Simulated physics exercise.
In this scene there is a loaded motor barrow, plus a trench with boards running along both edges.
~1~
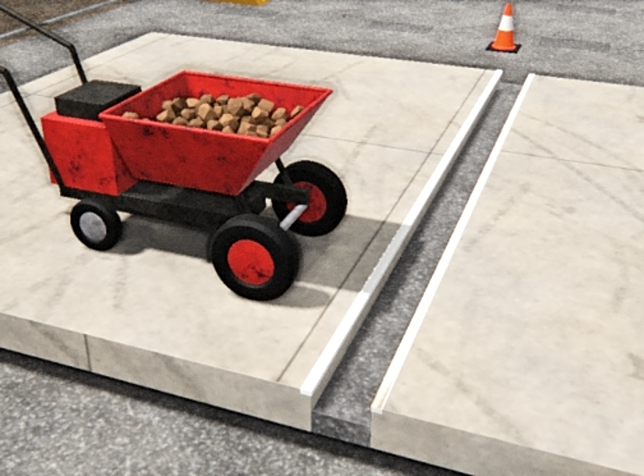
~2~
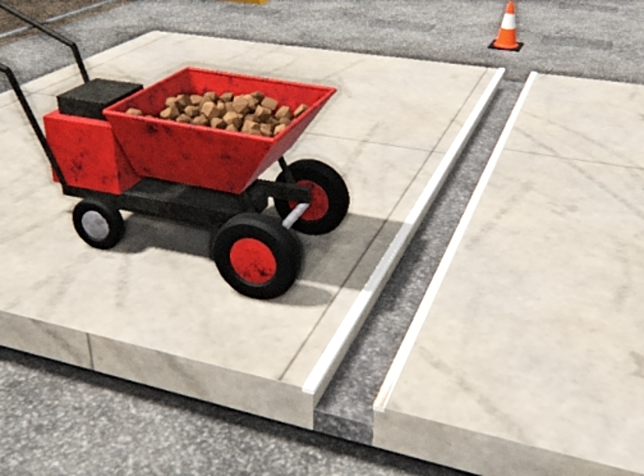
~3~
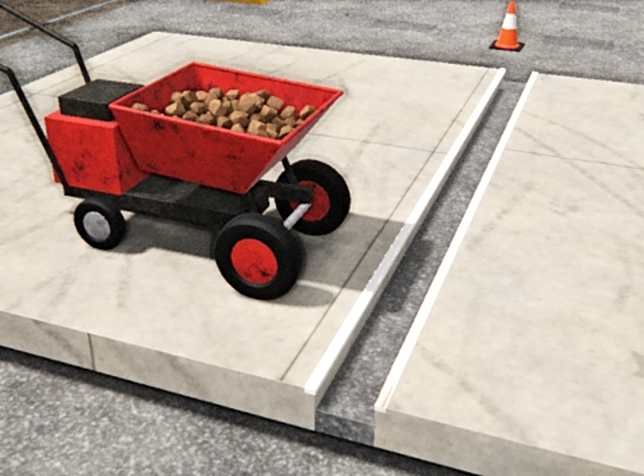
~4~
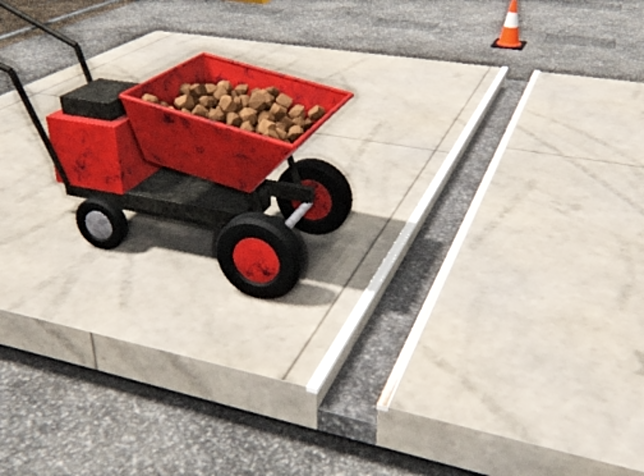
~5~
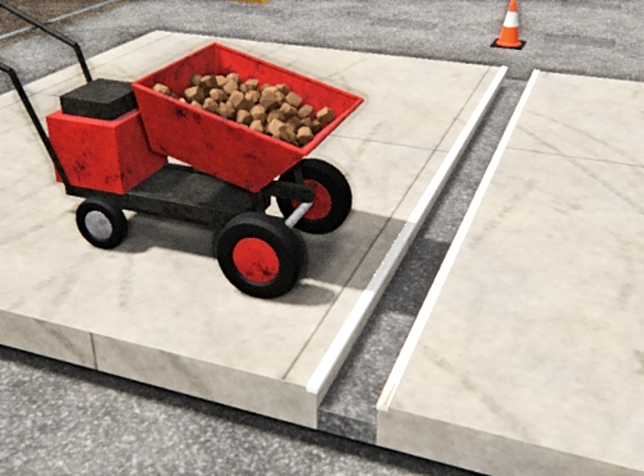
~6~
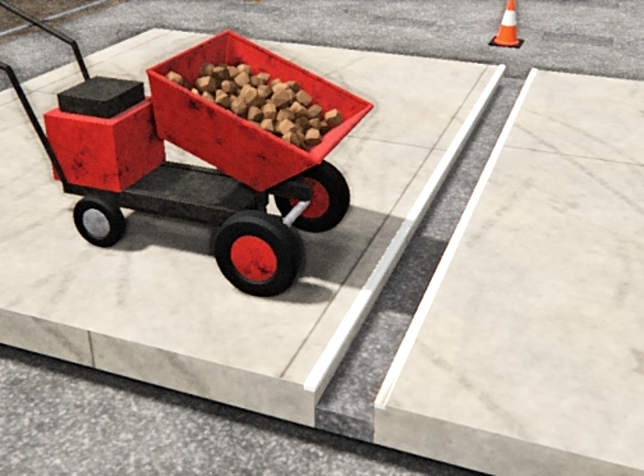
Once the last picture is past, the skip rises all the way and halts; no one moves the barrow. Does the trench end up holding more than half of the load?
No: The portion in the trench is the lesser one.
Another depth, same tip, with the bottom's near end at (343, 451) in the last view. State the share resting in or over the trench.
The share would be close to 40 percent.
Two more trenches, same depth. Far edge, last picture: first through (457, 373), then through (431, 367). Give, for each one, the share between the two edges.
In turn 80 and 70 in a hundred.
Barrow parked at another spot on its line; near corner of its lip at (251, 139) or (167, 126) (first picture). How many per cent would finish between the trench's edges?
Close to 50 in a hundred, and close to 40 in a hundred.
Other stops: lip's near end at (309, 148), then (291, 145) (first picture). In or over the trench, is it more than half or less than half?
Try 1 - short of half; try 2 - short of half.
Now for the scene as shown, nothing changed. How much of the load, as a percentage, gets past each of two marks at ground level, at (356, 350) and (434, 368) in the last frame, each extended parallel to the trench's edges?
Estimate: 90 %, then 50 %.
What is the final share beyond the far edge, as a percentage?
Close to 65 in a hundred.
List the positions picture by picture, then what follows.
In the first frame, lip of the skip at (270, 142), level; top of the load at (205, 124), clay clods; first edge of the trench at (331, 348); far edge at (397, 364), the trench under half as wide as the skip, and shallow for its width.
In the second frame, lip of the skip at (274, 141), tipped barely; top of the load at (209, 122).
In the third frame, lip of the skip at (282, 144), tipped barely; top of the load at (214, 119).
In the fourth frame, lip of the skip at (293, 148), tipped a little; top of the load at (201, 112).
In the fifth frame, lip of the skip at (306, 154), tipped a little; top of the load at (217, 96).
In the sixth frame, lip of the skip at (318, 162), tipped clearly; top of the load at (222, 98); first edge of the trench at (334, 344); far edge at (401, 359).
Soon after the last picture, skip tipped steeply; all in the skip.
A little later, skip tipped right over; most in the skip; a stray few in or heaped over the trench; a small part beyond it; a small part falling.
Later still, skip tipped right over; a small part in the skip; about a quarter in or heaped over the trench; about two thirds beyond it.
By the end, skip tipped right over; about a third in or heaped over the trench; about two thirds beyond it.
